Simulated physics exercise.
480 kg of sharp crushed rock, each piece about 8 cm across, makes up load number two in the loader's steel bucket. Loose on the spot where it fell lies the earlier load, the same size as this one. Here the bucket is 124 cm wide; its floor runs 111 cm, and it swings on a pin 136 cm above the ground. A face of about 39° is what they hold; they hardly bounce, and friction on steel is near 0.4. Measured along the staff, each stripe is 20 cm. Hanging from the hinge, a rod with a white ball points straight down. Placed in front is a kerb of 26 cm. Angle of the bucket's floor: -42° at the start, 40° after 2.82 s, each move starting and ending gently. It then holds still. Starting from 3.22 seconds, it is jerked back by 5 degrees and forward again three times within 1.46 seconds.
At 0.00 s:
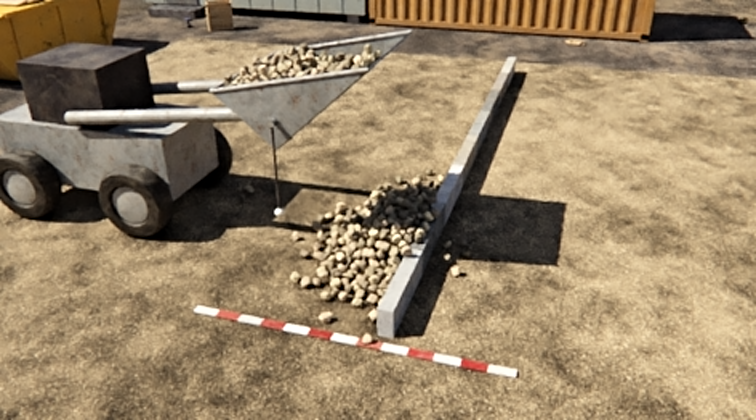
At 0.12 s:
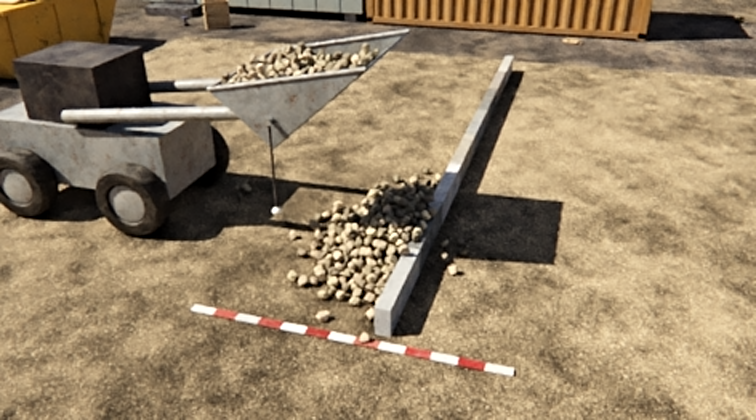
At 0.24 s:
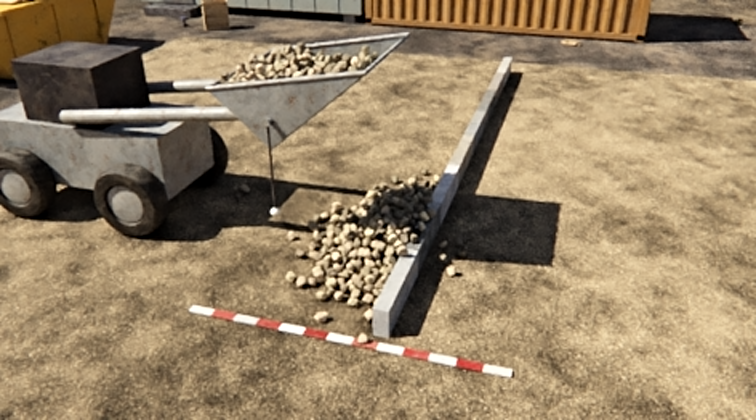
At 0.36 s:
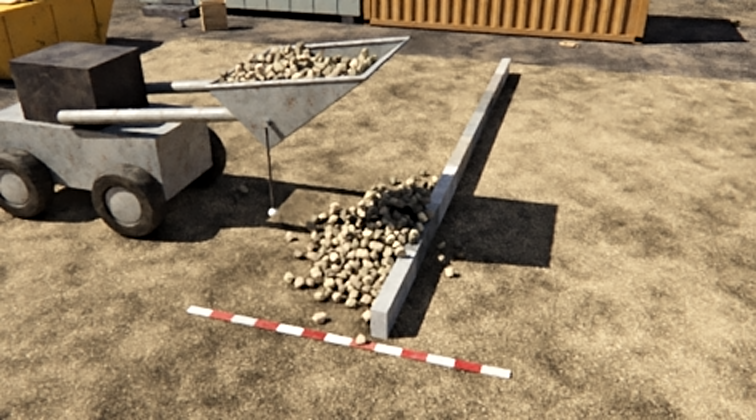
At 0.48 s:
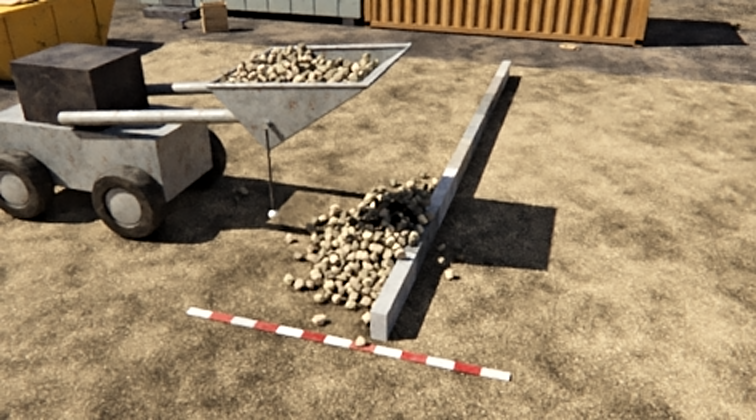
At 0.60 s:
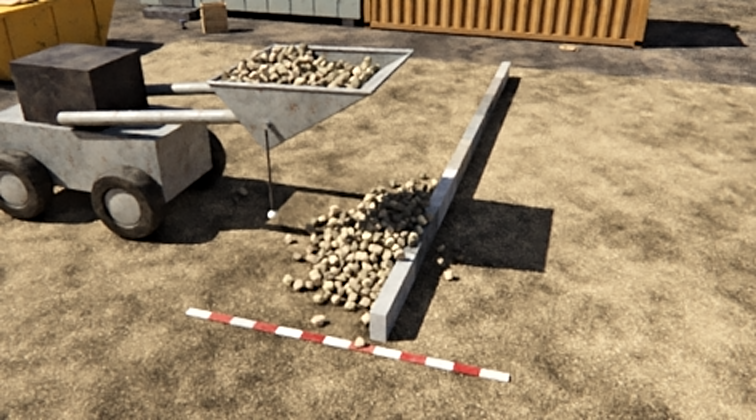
A grey loader's steel bucket, heaped with pale stones at upper left, slowly tilts back as its front lip sinks a little, the stones shifting slightly, while the view drifts very slightly at first. Beneath it hangs a white-balled rod, and at centre a loose stone pile rests against a long grey kerb behind a red-and-white staff. The sunlit dirt yard, with an orange container behind, is seen from above.
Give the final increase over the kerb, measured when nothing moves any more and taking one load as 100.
Close to 22 parts in a hundred.
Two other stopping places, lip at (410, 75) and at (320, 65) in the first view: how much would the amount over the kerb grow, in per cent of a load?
About 85 per cent for the first, 0 per cent for the second.
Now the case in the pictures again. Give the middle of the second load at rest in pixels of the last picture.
The middle lies near (395, 225) in the last picture.
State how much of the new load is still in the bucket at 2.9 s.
Held: Around 20 % of the load.
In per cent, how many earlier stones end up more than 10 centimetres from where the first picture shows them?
5 %.
After 2.1 s the floor is at 27°; in per cent of one load, 100 in the bucket, 99 on this side of the kerb, 1 over the kerb; the foremost stones are at (438, 247).
After 2.9 s the floor is at 40°; in per cent of one load, 22 in the bucket, 167 on this side of the kerb, 11 over the kerb; the foremost stones are at (485, 258).
After 5.1 s the floor is at 40°; in per cent of one load, 0 in the bucket, 177 on this side of the kerb, 23 over the kerb; the foremost stones are at (528, 267).
After 7.9 s the floor is at 40°; in per cent of one load, 0 in the bucket, 177 on this side of the kerb, 23 over the kerb; the foremost stones are at (528, 267). Net gain over the kerb, 22.
